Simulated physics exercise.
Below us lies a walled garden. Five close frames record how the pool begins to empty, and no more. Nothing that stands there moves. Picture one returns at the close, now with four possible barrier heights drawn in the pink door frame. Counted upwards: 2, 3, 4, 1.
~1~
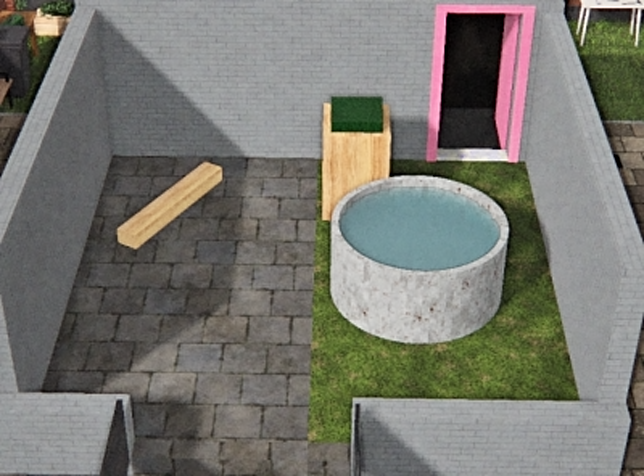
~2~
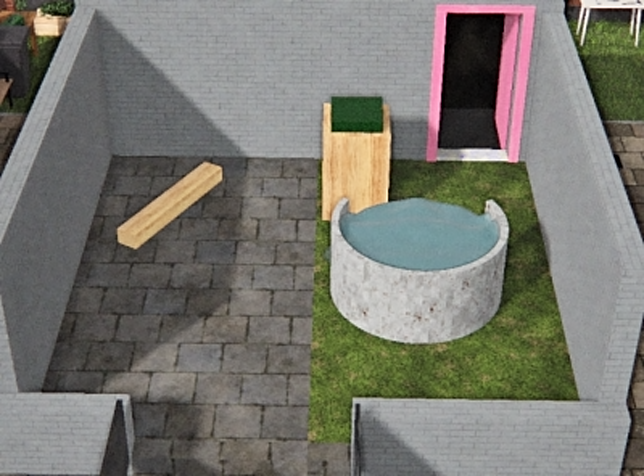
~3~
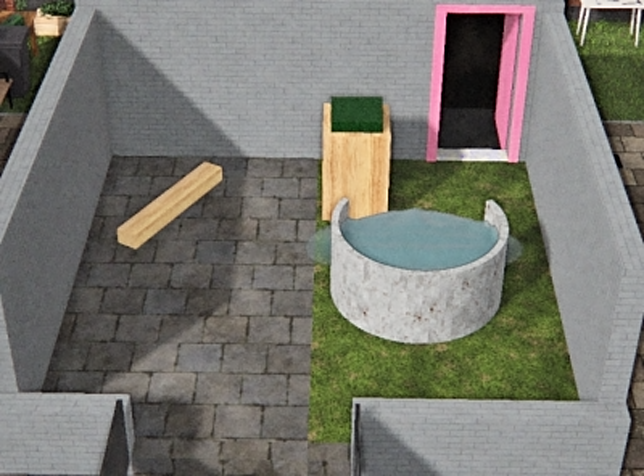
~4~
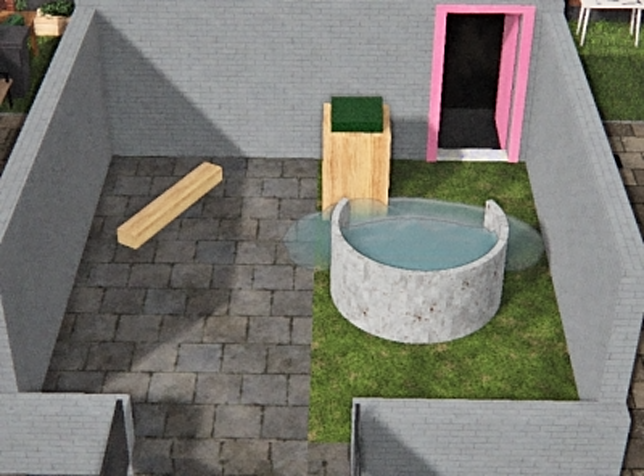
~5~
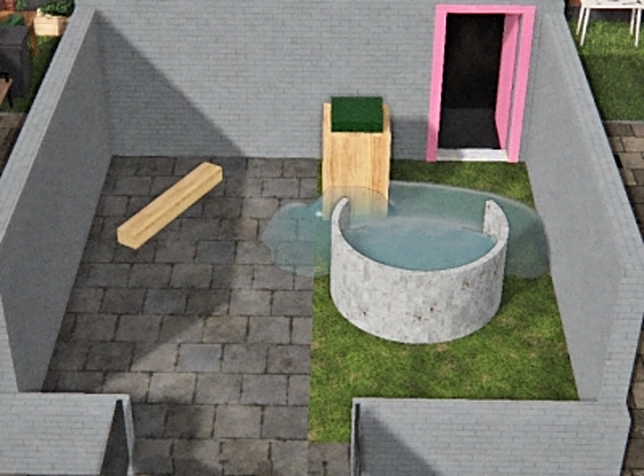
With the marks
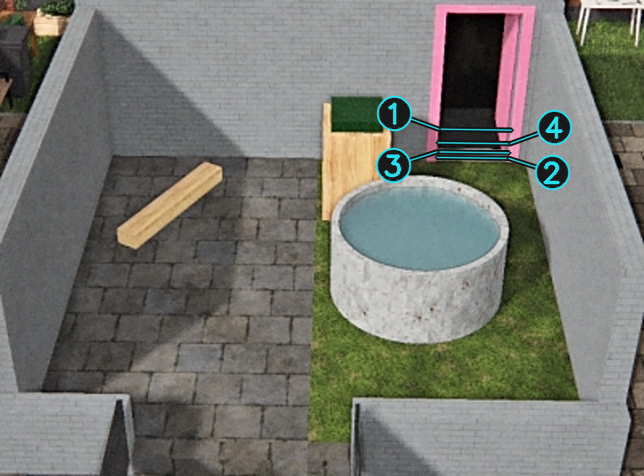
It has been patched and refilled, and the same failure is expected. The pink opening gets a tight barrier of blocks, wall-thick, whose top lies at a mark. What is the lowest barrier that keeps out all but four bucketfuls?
Choose 1.
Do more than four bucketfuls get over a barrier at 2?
Yes, it does.
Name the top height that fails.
That would be 4.
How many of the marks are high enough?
One of them.
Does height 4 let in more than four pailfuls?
Yes, it does.
On the marked copy, 1 at (475, 129); 2 at (472, 157); 3 at (473, 152); 4 at (473, 143); from the bottom up 2, 3, 4, 1.
For height 1, a splash gets over, under a bucket.
For height 2, dozens of bucketfuls pour in.
For height 3, some 25 bucketfuls get in.
For height 4, about 8 bucketfuls get in.
